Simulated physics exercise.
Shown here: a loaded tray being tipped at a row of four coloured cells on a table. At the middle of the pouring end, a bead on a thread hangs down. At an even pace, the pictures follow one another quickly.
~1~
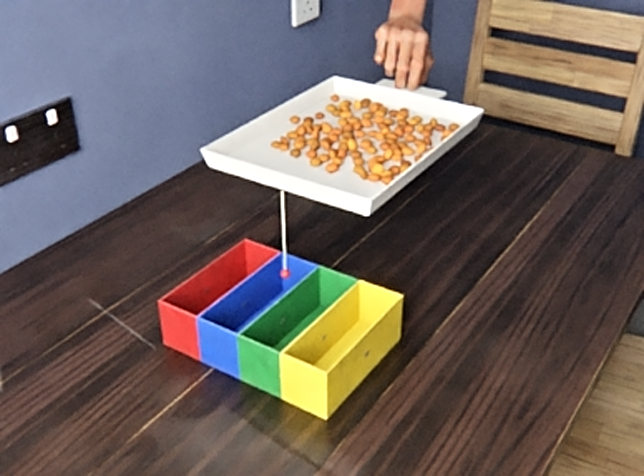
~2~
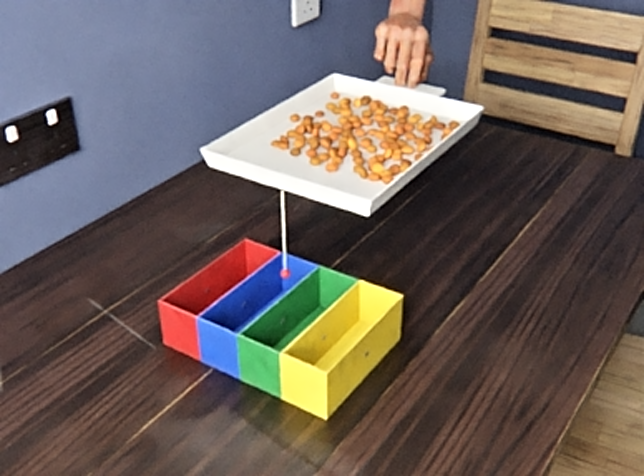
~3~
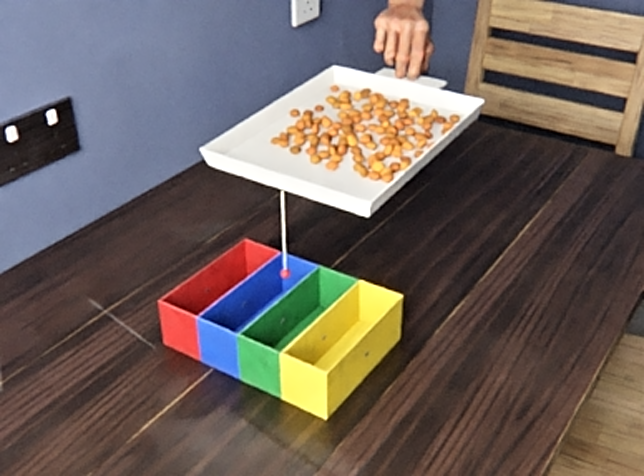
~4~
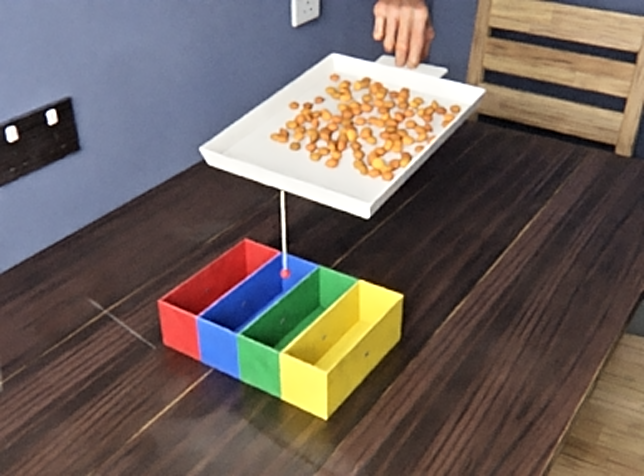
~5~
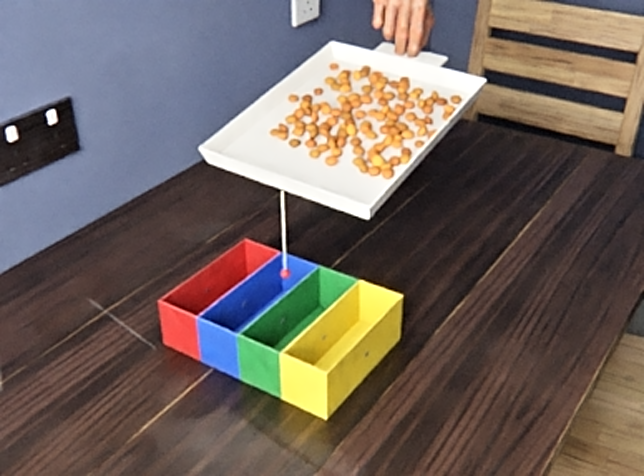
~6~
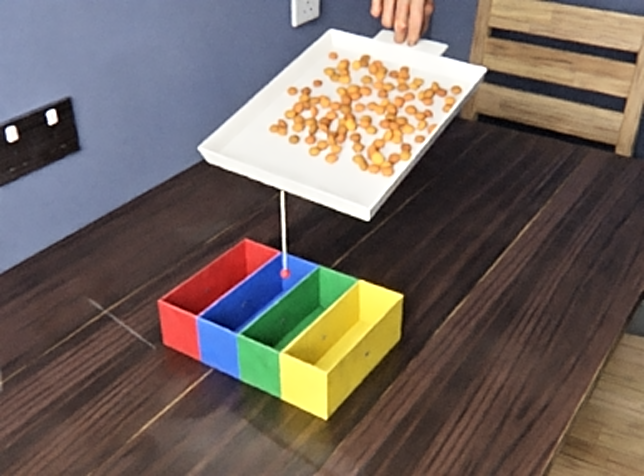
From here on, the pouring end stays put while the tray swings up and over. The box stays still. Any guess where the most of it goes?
I'd say the yellow cell.
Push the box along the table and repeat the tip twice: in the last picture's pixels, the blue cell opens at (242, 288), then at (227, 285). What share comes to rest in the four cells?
In order: 70 percent, then 50 percent.
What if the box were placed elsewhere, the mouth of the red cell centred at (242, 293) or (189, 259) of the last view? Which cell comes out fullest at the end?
With the first placing it's green, with the second it's that yellow cell.
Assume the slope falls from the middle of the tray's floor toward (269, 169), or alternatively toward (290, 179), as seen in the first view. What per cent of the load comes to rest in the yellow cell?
In turn, 0 percent and then 10 percent.
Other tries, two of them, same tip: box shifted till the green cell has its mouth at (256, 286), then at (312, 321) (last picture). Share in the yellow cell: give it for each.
30% for the first placement, 40% for the second.
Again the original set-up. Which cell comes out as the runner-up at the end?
The cell in green.
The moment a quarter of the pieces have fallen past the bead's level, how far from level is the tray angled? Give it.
The angle is roughly 95° at that point.
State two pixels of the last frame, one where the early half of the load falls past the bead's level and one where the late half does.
Close to (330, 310), then close to (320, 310).
Soon after the last picture, tray tipped steeply; nearly all on the tray; a stray few in the yellow cell; a small part falling or outside the box.
A little later, tray tipped right over; about a third on the tray; about a quarter in the yellow cell; a small part in the green cell; a small part in the blue cell; about a quarter falling or outside the box.
Later still, tray tipped past a quarter turn; about half in the yellow cell; about a quarter in the green cell; a small part in the blue cell; a stray few in the red cell; a small part falling or outside the box.
At rest, tray tipped past a quarter turn; about half in the yellow cell; about a quarter in the green cell; a small part in the blue cell; a stray few in the red cell; a small part outside the box.
